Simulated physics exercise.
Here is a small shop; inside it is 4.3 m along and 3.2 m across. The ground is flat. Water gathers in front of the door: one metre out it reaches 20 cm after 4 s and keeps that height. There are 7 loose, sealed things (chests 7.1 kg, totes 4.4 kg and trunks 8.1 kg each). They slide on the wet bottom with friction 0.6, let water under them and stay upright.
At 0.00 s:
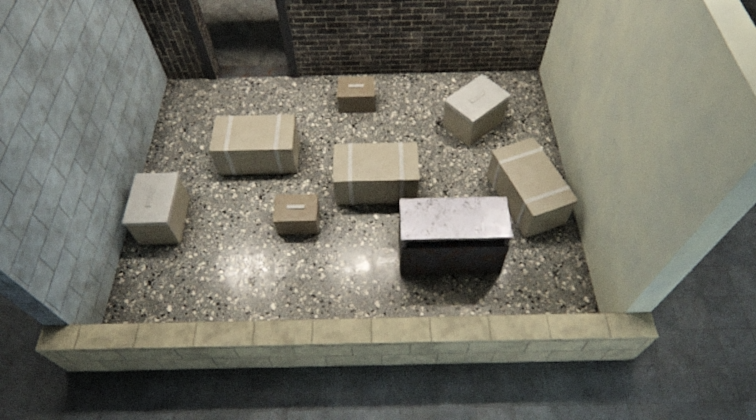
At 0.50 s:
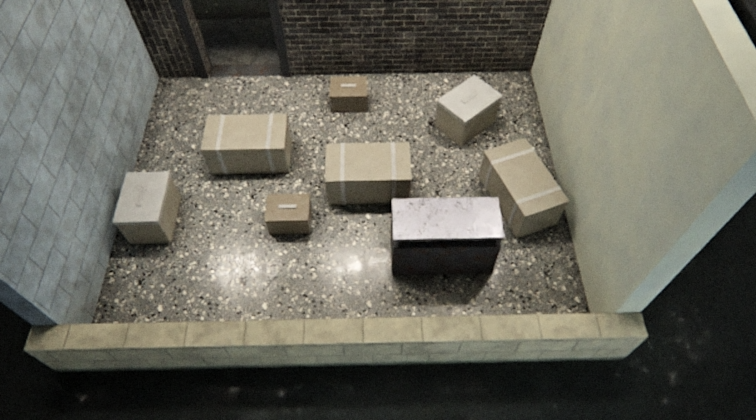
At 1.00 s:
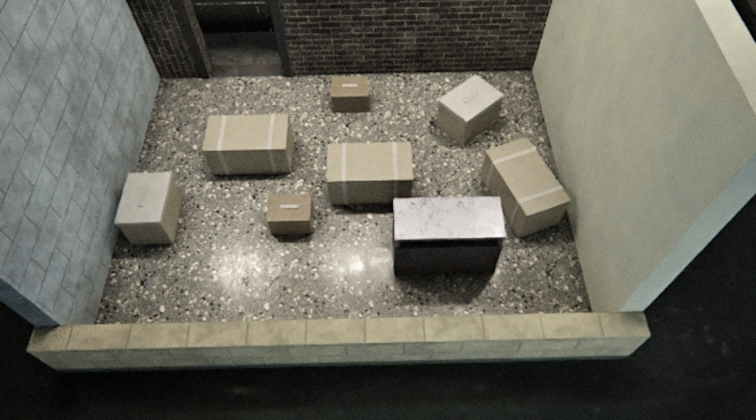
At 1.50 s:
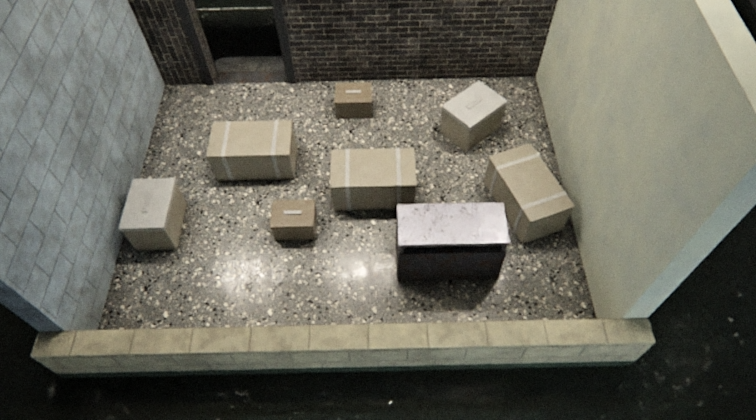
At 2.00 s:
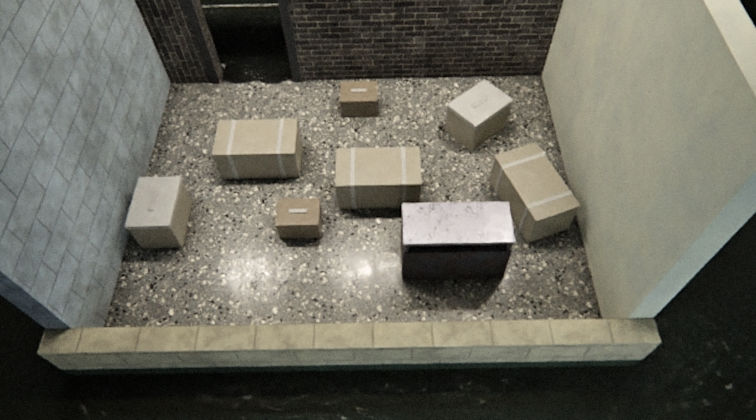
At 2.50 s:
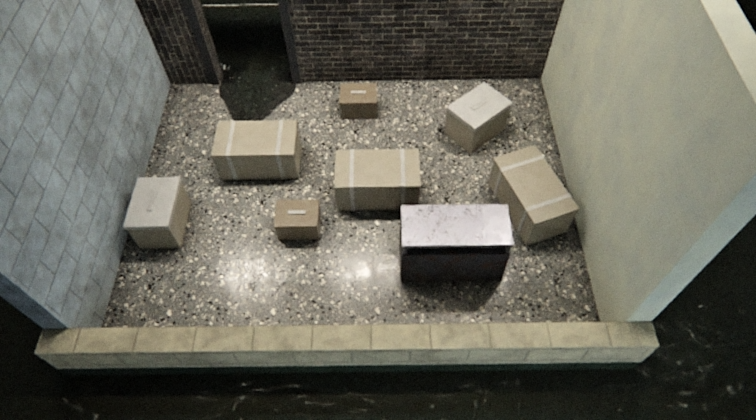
Dark water creeping through the doorway onto the speckled floor of a small walled room, with the scattered boxes staying still.
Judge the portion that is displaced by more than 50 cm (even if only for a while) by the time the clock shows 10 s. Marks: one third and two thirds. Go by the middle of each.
That comes to between one and two thirds.
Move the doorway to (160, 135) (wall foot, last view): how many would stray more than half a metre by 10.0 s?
Then 6.
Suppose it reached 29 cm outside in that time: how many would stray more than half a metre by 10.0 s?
In that case 5 of them.
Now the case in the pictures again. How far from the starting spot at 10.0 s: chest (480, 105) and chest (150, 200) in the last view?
In that order: 0 cm, 150 cm.
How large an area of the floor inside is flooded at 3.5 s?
Roughly 2.5 m2.
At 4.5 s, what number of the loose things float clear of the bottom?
I count 1.
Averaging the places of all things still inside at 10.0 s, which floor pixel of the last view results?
At about (438, 203).
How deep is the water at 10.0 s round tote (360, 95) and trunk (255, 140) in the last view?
Roughly 1 and 9 cm.
After 3.5 s 0 of 7 are over 50 cm from their spots; 0 afloat.
After 4.5 s 1 of 7 are over 50 cm from their spots; 1 afloat.
After 7.0 s 3 of 7 are over 50 cm from their spots; 3 afloat.
After 10.0 s 4 of 7 are over 50 cm from their spots, and 4 have been at some point; 5 afloat.
